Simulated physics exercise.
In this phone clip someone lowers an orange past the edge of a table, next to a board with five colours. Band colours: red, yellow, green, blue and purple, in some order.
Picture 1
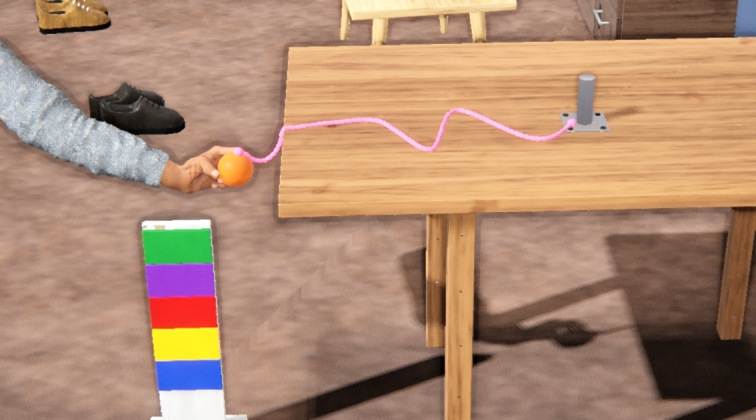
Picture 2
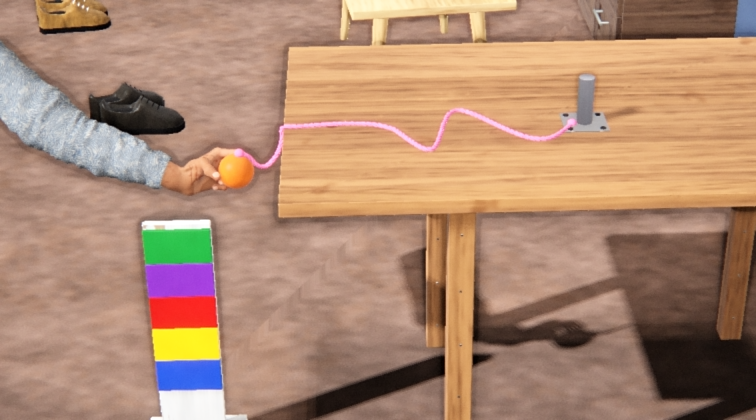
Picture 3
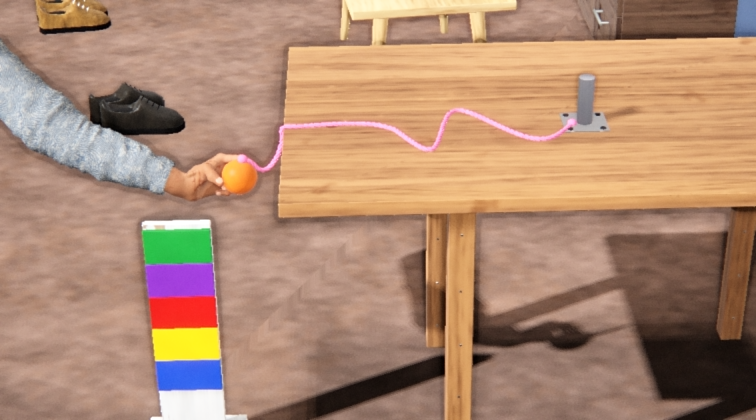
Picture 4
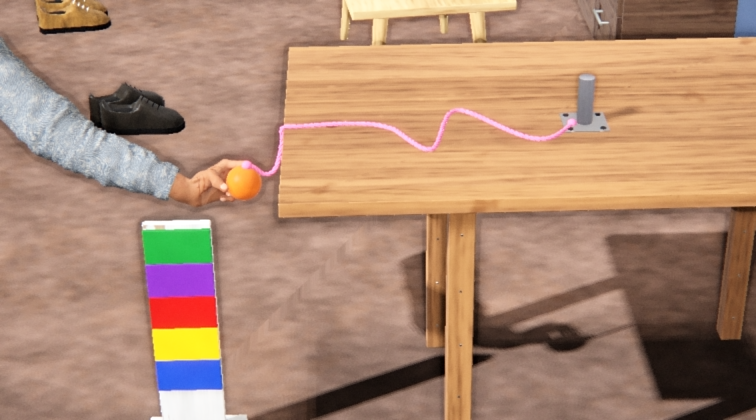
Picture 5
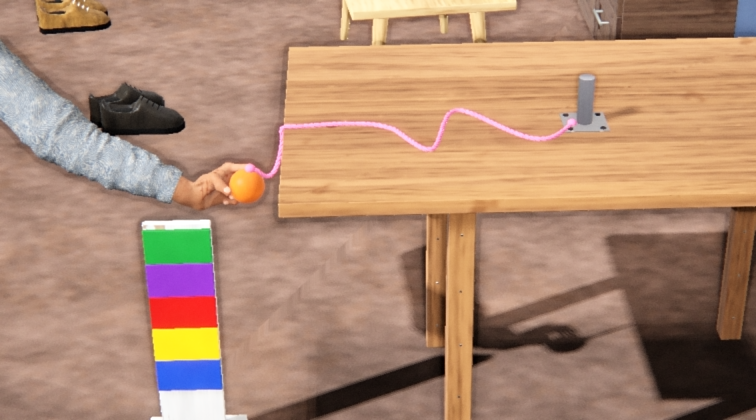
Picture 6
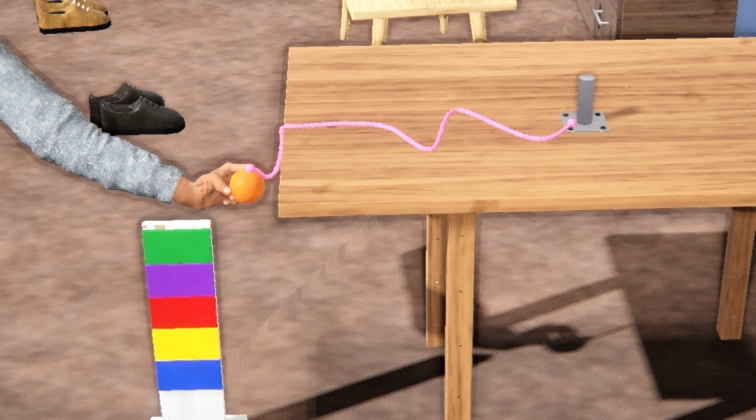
The video shows a hand holding an orange ball tied to a pink cord, which winds across a wooden table to a metal post. Above a colour-banded board, the hand moves the ball slightly down and right, then stays nearly still.
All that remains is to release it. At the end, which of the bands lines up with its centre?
The band that lines up is yellow.
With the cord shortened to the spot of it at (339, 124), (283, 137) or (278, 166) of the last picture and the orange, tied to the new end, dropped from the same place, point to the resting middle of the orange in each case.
(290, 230), (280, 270), (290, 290).
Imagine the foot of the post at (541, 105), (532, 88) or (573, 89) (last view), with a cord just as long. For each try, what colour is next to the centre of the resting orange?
Result 1: Blue. Result 2: Blue. Result 3: Yellow.
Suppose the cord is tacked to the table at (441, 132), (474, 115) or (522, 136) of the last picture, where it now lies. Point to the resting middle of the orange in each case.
The places are (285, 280), (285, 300) and (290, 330).
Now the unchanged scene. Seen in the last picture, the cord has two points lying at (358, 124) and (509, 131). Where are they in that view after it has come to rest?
They go to (286, 195) and to (481, 124).
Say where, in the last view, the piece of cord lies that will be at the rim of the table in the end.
Look around (409, 140).
Early on, orange near (289, 309); level with red.
Midway, orange near (307, 337); level with yellow.
Finally, orange near (297, 338); level with yellow. The yellow one.
